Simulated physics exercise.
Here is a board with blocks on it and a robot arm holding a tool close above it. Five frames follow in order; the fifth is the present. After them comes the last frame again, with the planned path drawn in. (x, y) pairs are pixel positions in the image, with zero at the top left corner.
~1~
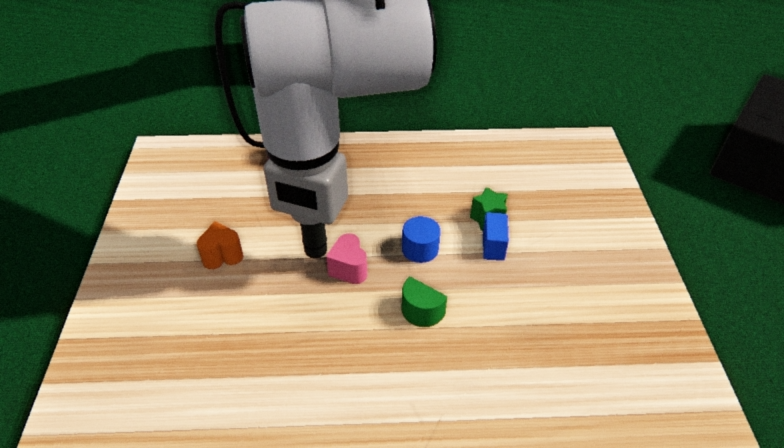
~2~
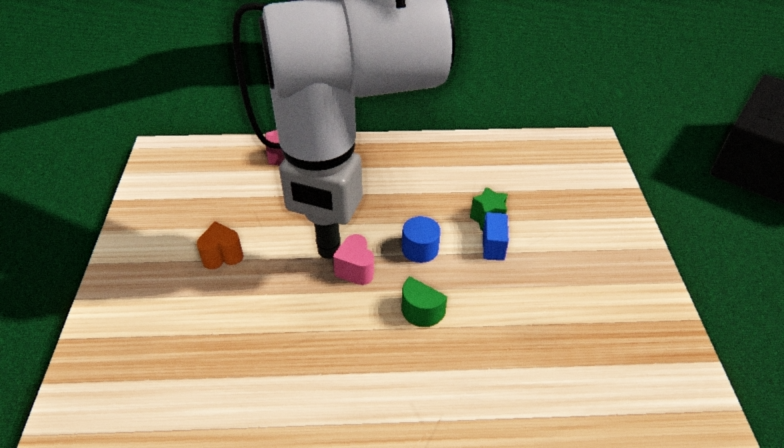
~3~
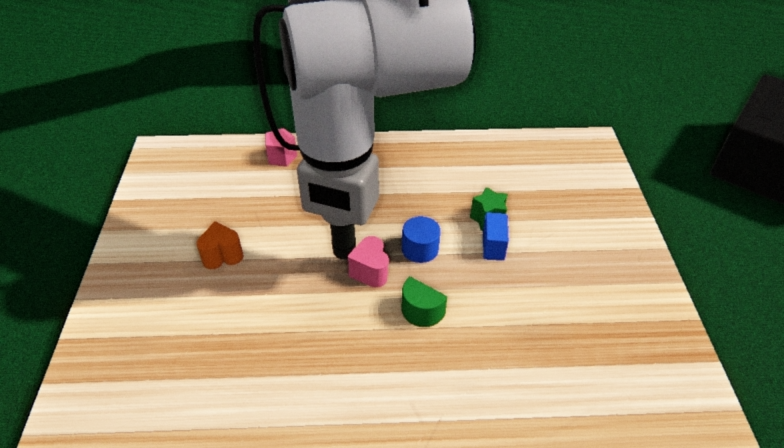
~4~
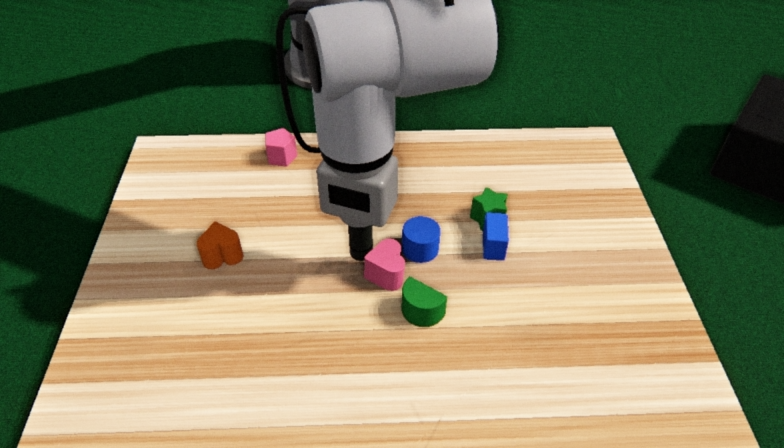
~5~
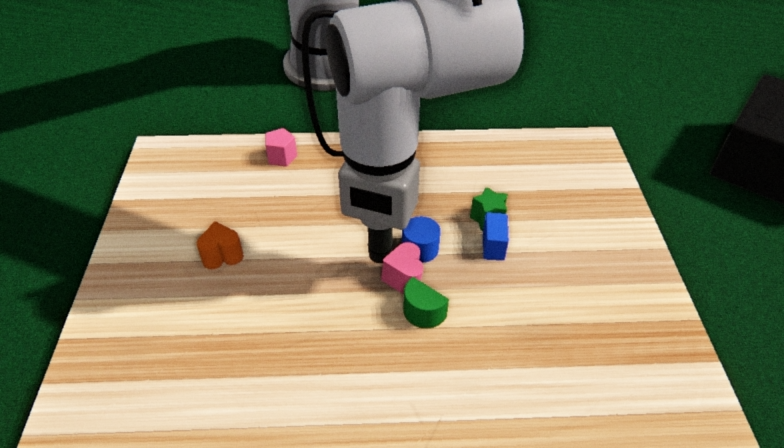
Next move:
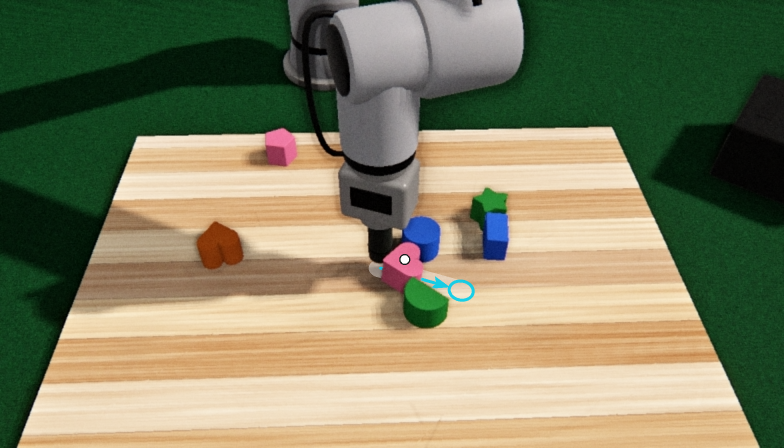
On a striped wooden board, a robot arm moved to the right, pushing a pink heart block steadily along until it was close beside the blue cylinder and the green D-shaped block.
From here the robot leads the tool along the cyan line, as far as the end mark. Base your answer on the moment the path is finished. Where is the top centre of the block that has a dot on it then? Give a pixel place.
The middle of its top is at (491, 281).
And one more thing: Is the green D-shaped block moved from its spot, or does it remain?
It is no longer where it was.
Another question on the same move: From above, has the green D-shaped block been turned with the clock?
I expect so.
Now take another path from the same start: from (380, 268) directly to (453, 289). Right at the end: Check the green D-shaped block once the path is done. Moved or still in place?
The green D-shaped block moves.
Drawn move, from (380, 268) to (461, 290); the dot is on the pink heart block.
What follows on the original path. One third of the way, tool (408, 263); pink heart block (435, 265); green D-shaped block (435, 300), turned 50° clockwise.
Two thirds of the way, tool (435, 270); pink heart block (463, 272); green D-shaped block (437, 301), turned 60° clockwise.
At the end, tool (463, 278); pink heart block (491, 281); blue cylinder still; green D-shaped block (437, 301), turned 60° clockwise.
